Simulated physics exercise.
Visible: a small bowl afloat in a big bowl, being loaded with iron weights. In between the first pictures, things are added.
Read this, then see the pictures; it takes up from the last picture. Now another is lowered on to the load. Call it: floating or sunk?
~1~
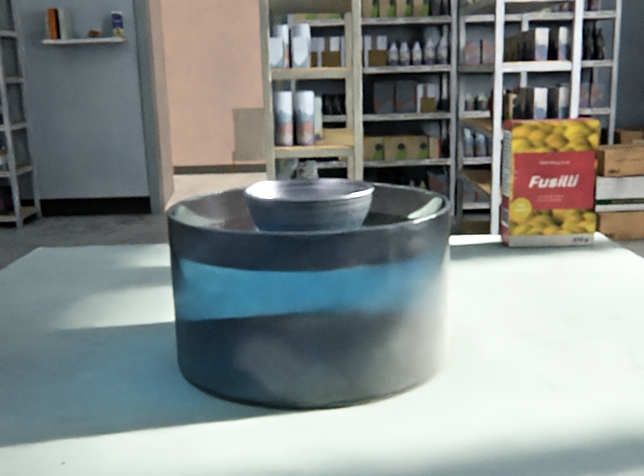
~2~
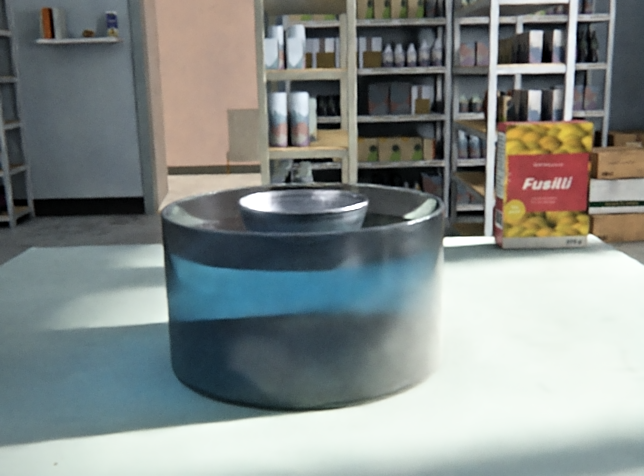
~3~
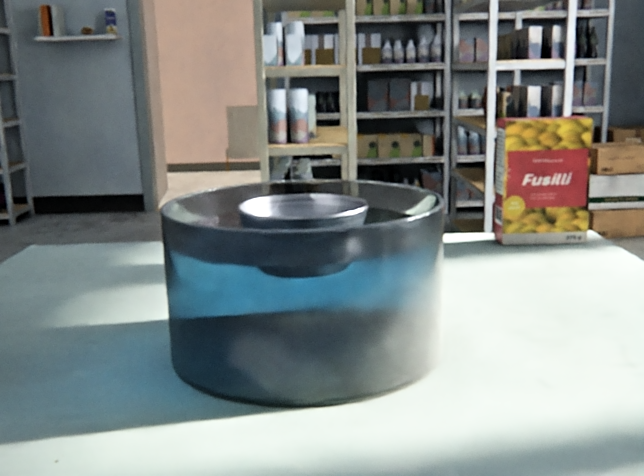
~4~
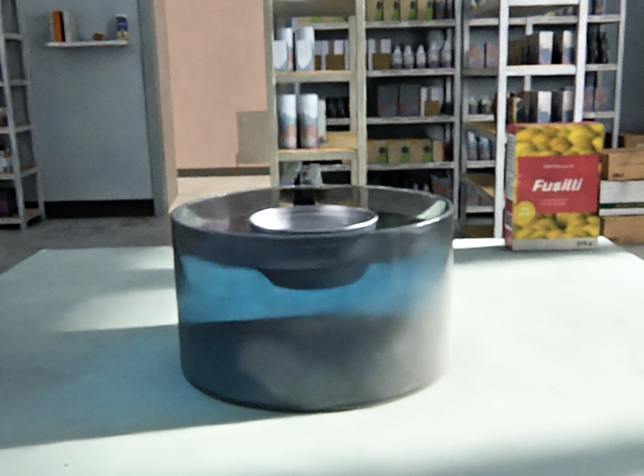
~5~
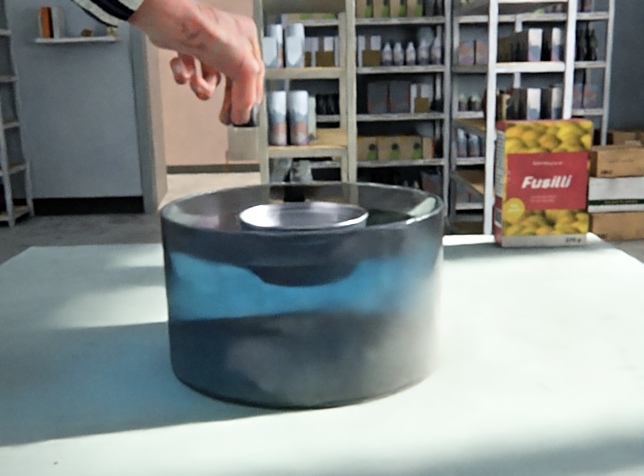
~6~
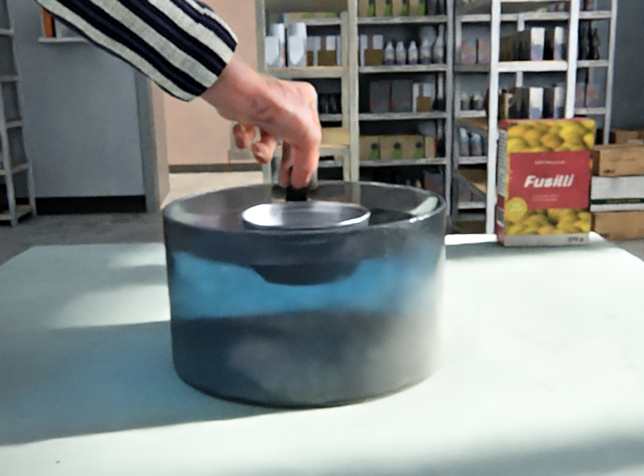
Floating.
Shortly, the iron weight is in and the small bowl dips.
Then, it steadies; about a fifth of its side above the surface.
At the finish, the small bowl floats; about a fifth of its side above the surface.
